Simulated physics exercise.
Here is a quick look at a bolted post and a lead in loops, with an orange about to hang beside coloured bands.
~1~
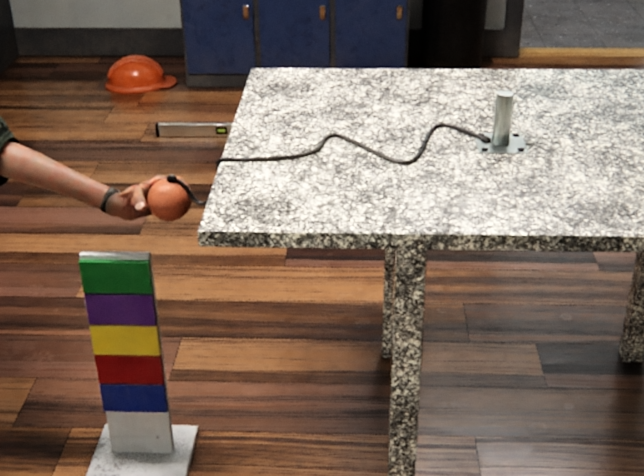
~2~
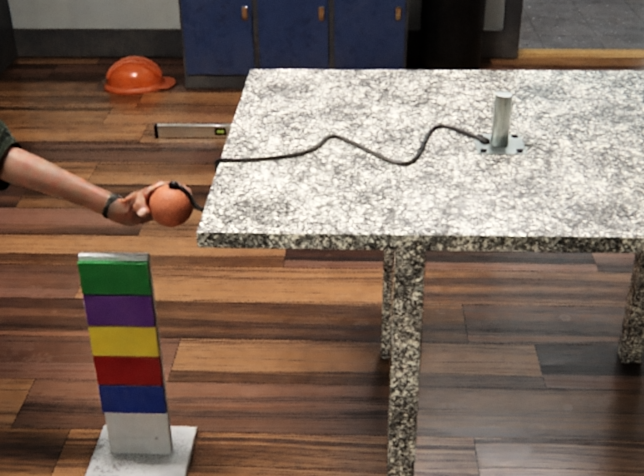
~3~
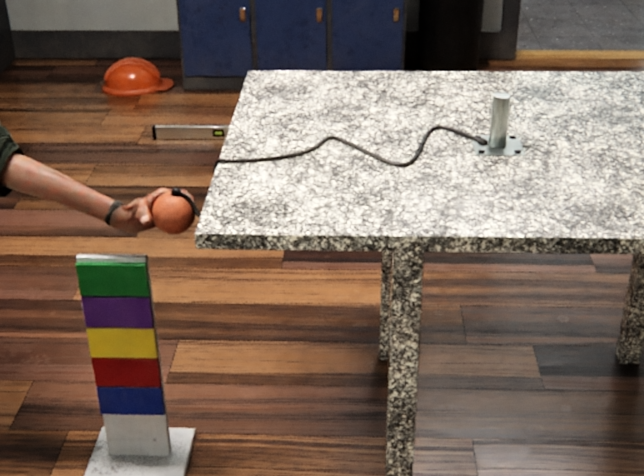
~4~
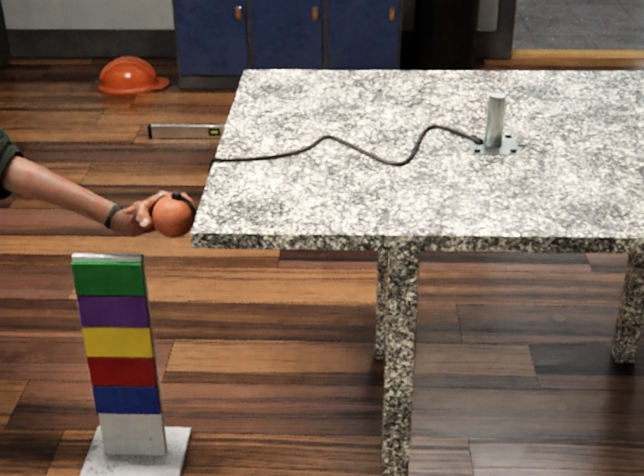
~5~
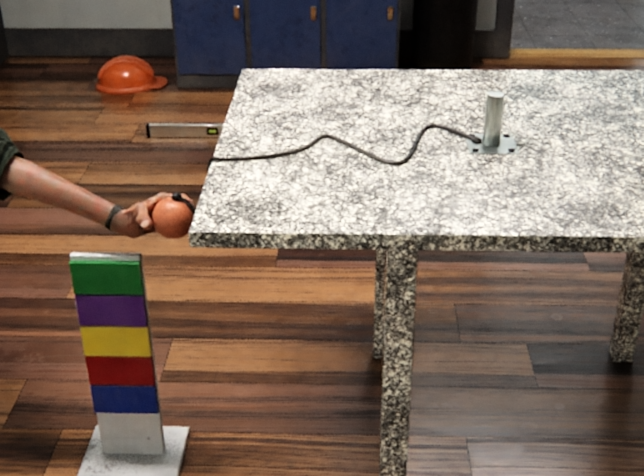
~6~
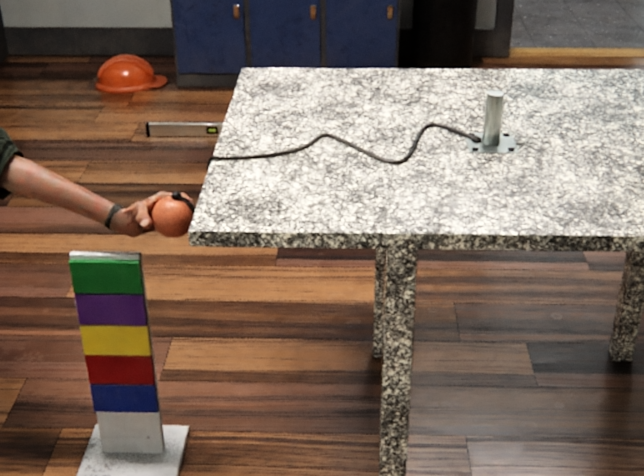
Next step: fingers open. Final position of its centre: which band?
Band: Red.
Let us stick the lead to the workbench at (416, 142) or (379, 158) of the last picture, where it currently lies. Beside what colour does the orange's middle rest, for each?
In order: Yellow; purple.
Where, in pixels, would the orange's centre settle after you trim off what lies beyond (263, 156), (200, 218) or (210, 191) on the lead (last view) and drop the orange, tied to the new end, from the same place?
In that order: (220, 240), (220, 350) and (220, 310).
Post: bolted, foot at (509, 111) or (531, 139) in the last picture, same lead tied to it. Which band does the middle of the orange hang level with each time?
Trial 1 - yellow; trial 2 - yellow.
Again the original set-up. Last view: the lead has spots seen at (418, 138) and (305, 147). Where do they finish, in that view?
End: (381, 145) and then (216, 184).
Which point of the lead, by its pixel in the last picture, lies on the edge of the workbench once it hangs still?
Look around (322, 136).
Early on, orange near (191, 351); level with yellow.
Midway, orange near (250, 358); level with red.
Near the end, orange near (221, 364); level with red.
Finally, orange near (231, 365); level with red. At red.
